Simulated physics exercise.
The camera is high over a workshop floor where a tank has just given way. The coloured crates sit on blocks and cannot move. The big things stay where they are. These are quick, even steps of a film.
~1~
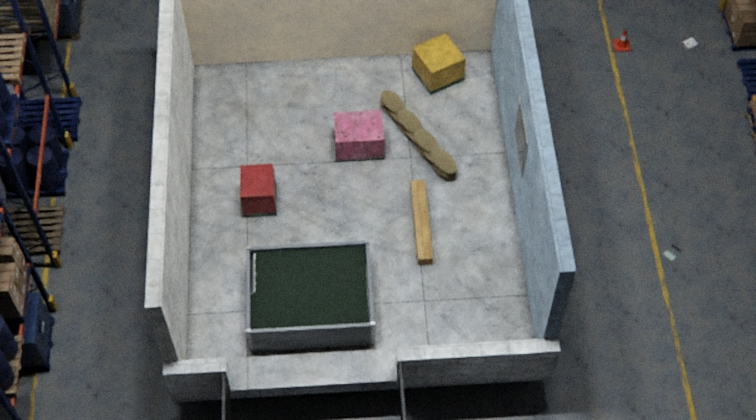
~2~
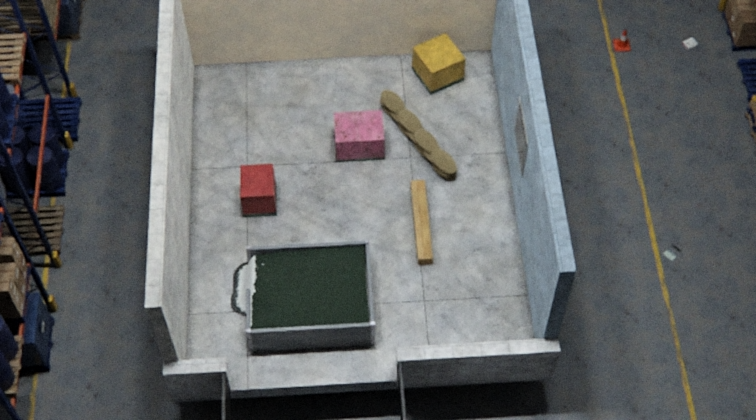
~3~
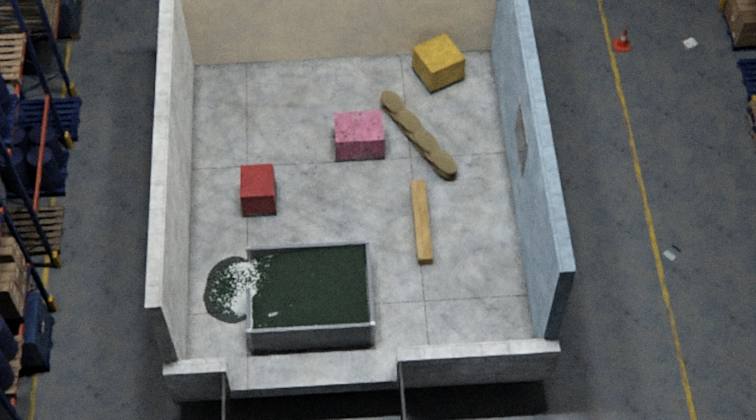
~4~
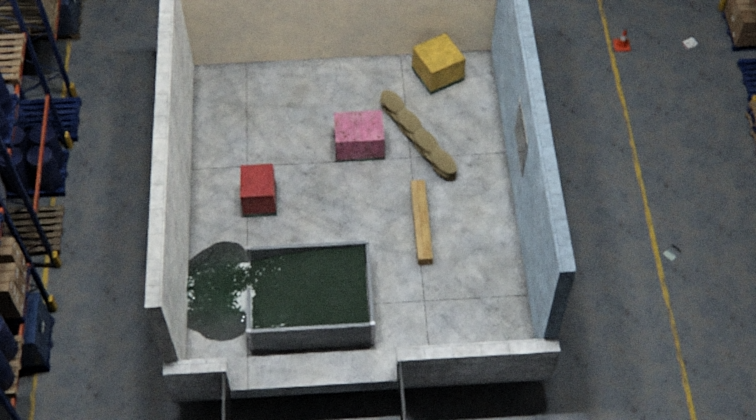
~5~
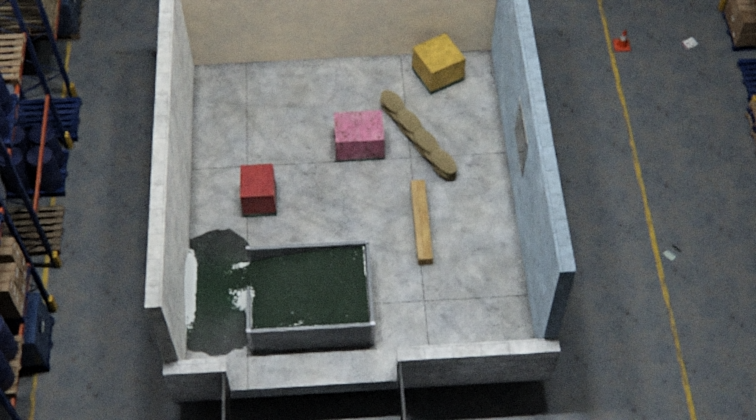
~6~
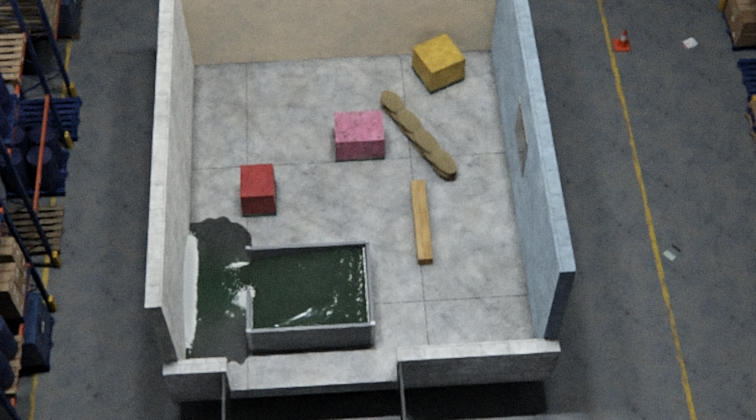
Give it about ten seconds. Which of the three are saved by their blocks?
In the end: The red crate gets wet; the pink crate gets wet; the yellow crate gets wet.
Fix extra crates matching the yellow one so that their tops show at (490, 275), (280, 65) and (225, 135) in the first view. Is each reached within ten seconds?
As listed: Stays dry, gets wet, takes water.
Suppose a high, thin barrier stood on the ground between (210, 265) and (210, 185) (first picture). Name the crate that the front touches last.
The crate marked pink.
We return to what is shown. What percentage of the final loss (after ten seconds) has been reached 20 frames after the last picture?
I make it 25 per cent.
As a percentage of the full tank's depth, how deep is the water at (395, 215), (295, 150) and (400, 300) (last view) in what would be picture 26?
In that order: 0, 2 and 0 per cent.
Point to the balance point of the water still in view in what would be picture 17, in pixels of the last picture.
At about (267, 284).
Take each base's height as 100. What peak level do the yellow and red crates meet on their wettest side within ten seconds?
In turn 160 and 150 per cent.
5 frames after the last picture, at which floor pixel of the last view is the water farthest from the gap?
At about (192, 156).
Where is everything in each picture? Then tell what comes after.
In the first frame, still water in the open tank at (309, 288).
In the second frame, the front is at (245, 268), out from the gap at (253, 284).
In the third frame, the front is at (213, 310), out from the gap at (253, 285).
In the fourth frame, water pours out at (253, 285) and has run to (189, 265).
In the fifth frame, the front is at (190, 245), out from the gap at (253, 284).
In the sixth frame, the front is at (190, 227), out from the gap at (253, 284).
A moment on, water covers 10 % of the floor; the red crate water round its plinth, the pink crate not reached, the yellow crate not reached.
Next, water covers 25 % of the floor; the red crate water round its plinth, the pink crate not reached, the yellow crate not reached.
Then, water covers 35 % of the floor; the red crate water round its plinth, the pink crate not reached, the yellow crate not reached.
Later, water covers 55 % of the floor; the red crate water round its plinth, the pink crate water round its plinth, the yellow crate water round its plinth.
In the end, water covers 85 % of the floor; the red crate was topped, the pink crate was topped, the yellow crate was topped.
